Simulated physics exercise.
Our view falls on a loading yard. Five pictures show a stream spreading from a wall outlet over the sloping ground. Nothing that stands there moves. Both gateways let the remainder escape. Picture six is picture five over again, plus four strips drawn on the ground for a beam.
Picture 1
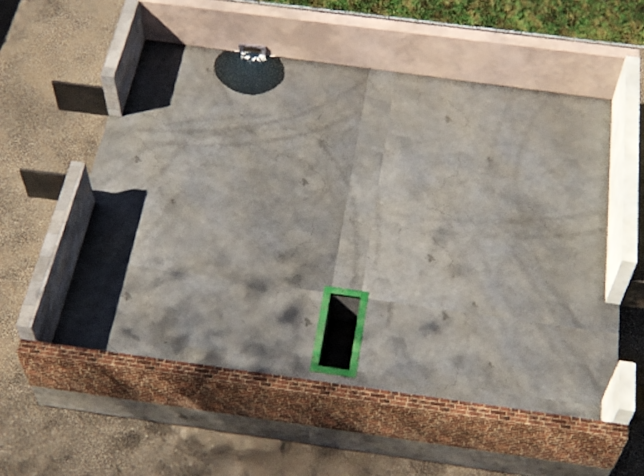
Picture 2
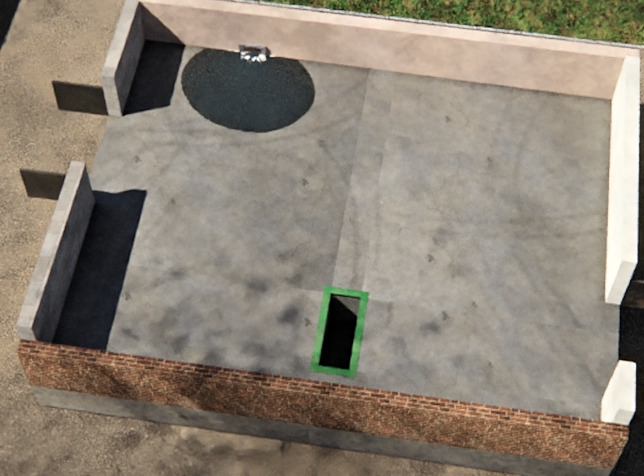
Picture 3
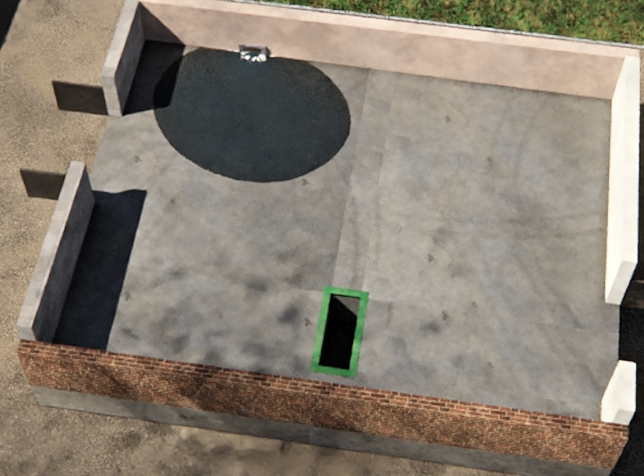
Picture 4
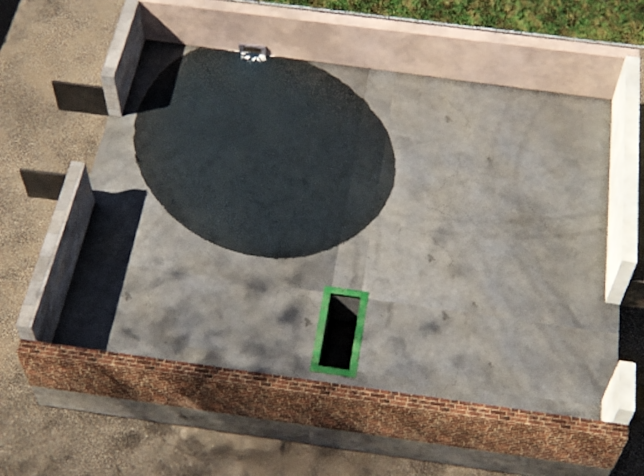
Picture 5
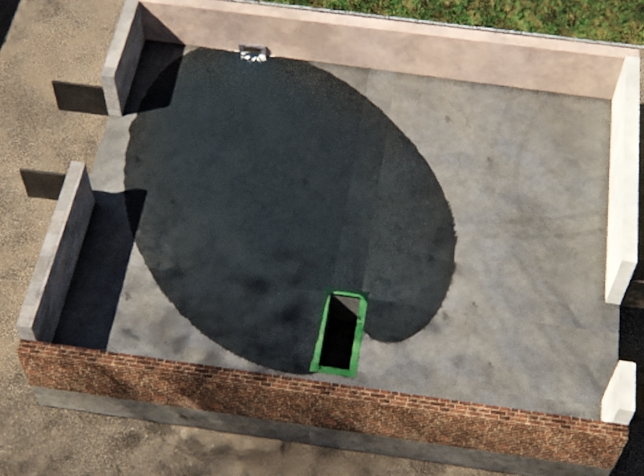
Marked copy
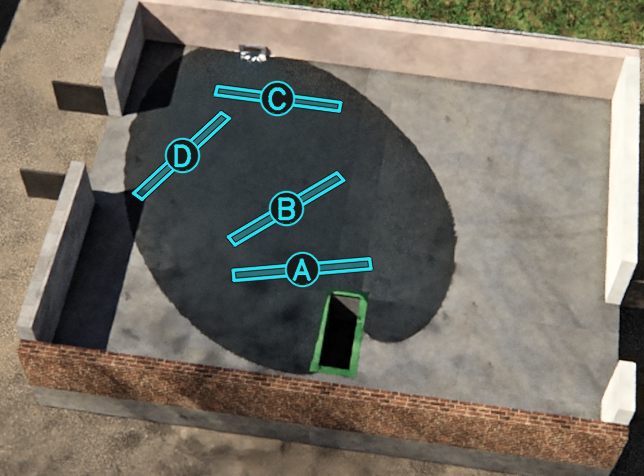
In a walled yard, dark water spreads from the back wall and reaches a green-edged drain.
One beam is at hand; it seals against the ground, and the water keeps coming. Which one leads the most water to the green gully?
D.
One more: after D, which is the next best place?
That would be B.
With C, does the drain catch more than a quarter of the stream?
No.
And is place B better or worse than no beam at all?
Worse.
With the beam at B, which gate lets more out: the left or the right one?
More leaves on the right.
In cyan, A from (233, 275) to (370, 263); B from (231, 240) to (340, 176); C from (216, 90) to (340, 106); D from (137, 196) to (225, 115).
Choosing A, about 6 % of the stream goes into the green gully, about 90 % out by the gates.
Choosing B, about 17 % of the stream goes into the green gully, about 79 % out by the gates.
Choosing C, about 12 % of the stream goes into the green gully, about 81 % out by the gates.
Choosing D, about 24 % of the stream goes into the green gully, about 72 % out by the gates.
